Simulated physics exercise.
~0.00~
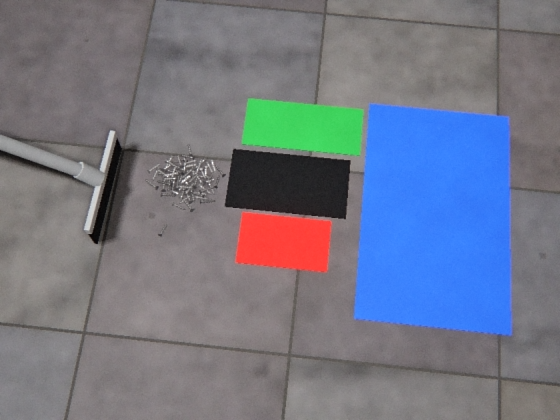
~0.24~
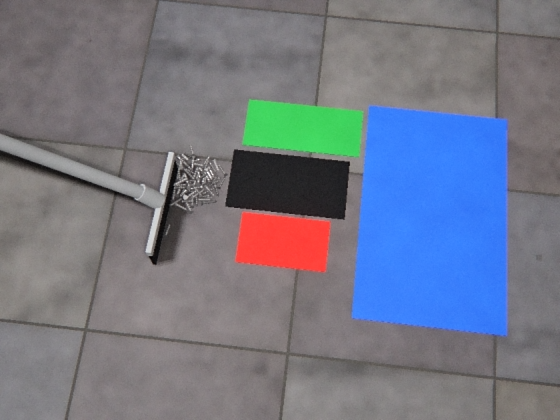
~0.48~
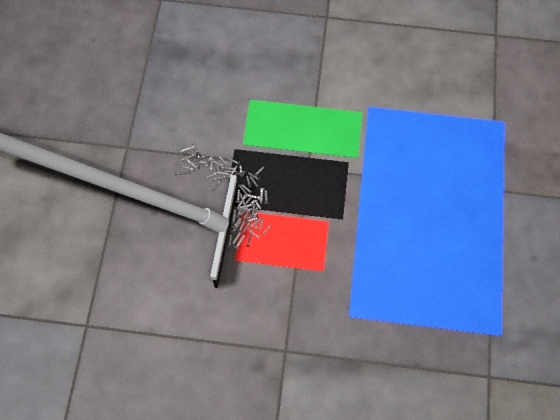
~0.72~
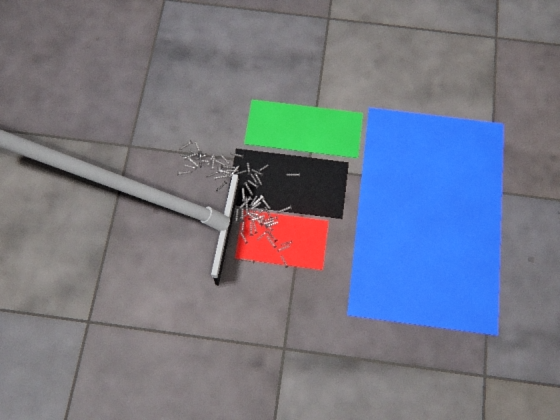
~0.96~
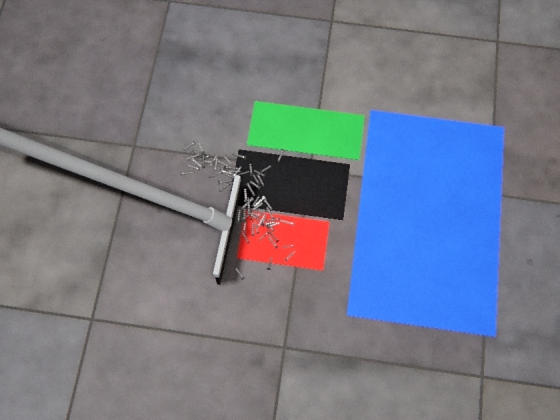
A loose pile of small silvery screws lies on a grey tiled floor, seen from above at a slant, with a long-handled squeegee to its left. To the right are green, black and red sheets stacked one below another, and beyond them a large upright blue sheet. The squeegee moves right, reaches the screws and pushes them toward the smaller sheets. It stops at the left edges of the black and red sheets, while some screws scatter slightly farther. Finally everything rests, with screws strewn over the red and black sheets and the bare tiles, leaving green and blue clear.
